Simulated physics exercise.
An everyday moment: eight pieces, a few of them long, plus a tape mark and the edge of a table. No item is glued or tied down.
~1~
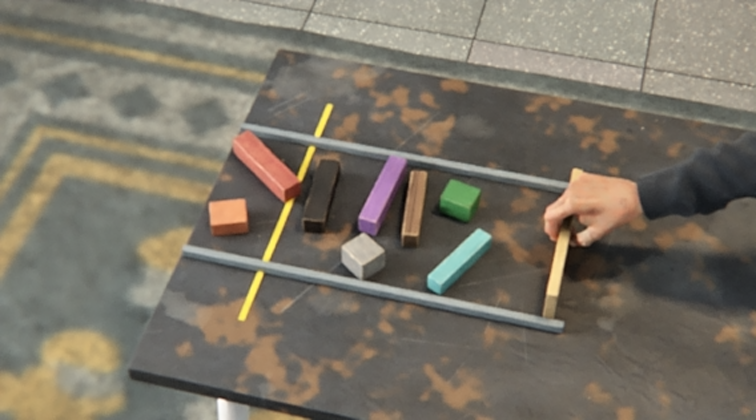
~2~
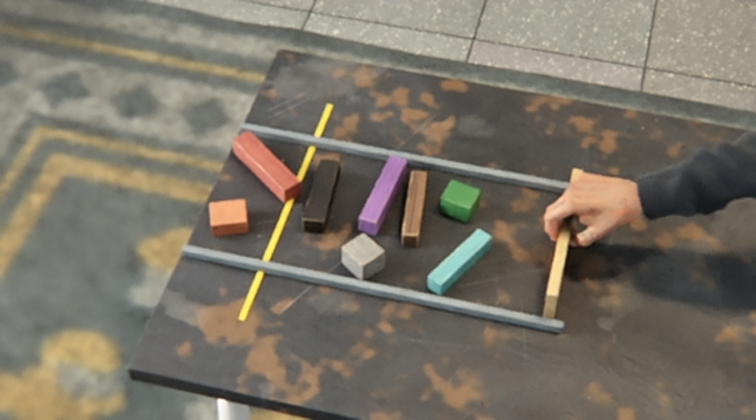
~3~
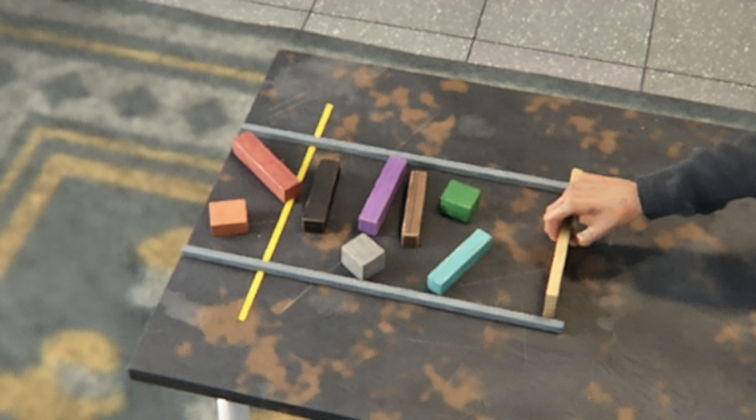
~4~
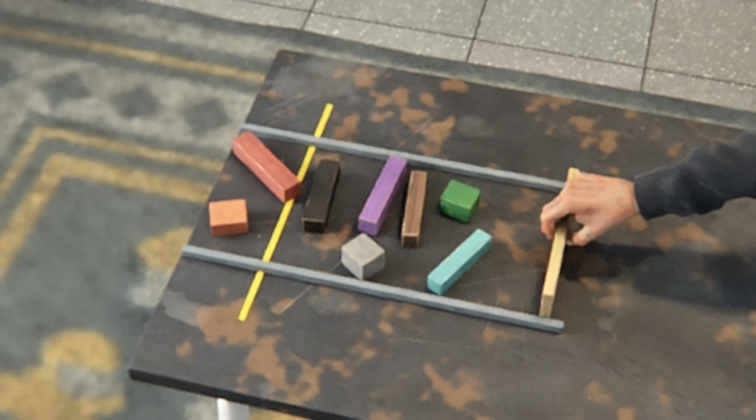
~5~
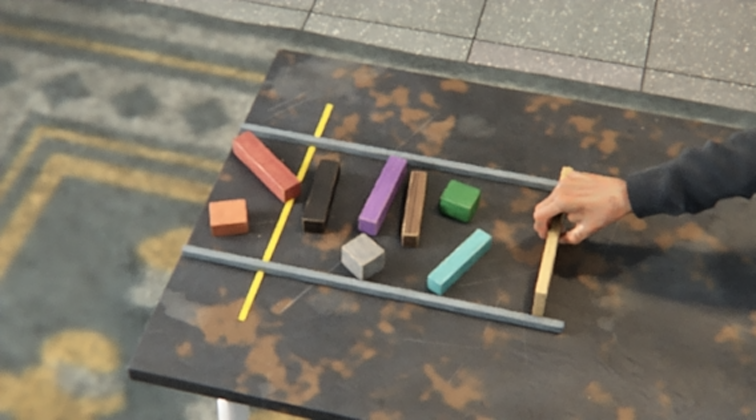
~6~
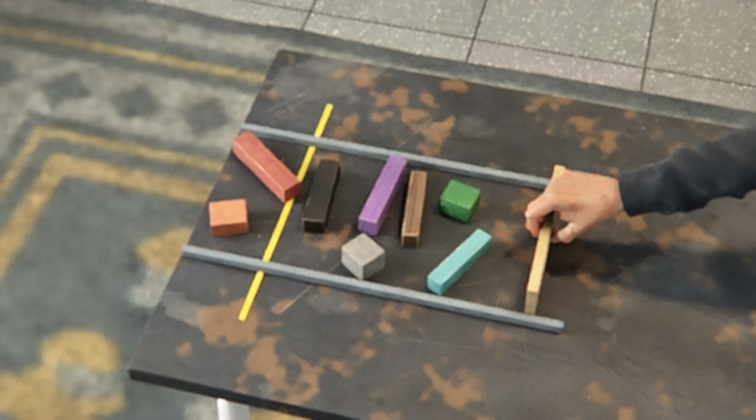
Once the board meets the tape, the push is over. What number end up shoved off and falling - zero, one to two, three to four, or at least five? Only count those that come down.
Band: One to two.
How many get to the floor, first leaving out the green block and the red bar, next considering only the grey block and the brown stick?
Count of fallen: 0 / 1.
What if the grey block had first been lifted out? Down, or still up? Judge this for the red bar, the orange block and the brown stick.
So the red bar goes down, the orange block goes down and the brown stick keeps its place.
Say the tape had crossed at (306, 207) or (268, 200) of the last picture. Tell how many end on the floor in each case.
Per try: 1; 3.
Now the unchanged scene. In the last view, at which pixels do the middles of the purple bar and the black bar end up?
One ends up near (241, 177) and the other near (221, 192).
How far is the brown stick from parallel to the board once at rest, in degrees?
Angle: Close to 20 degrees.
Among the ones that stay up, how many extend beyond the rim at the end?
The overhang total is 1.
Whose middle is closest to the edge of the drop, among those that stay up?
The black bar is it.
A little later, none off yet; orange block at rest near (229, 218); red bar at rest near (266, 167); black bar at rest near (322, 196).
When it is over, the number that fall off is one or two; down, red bar and orange block.
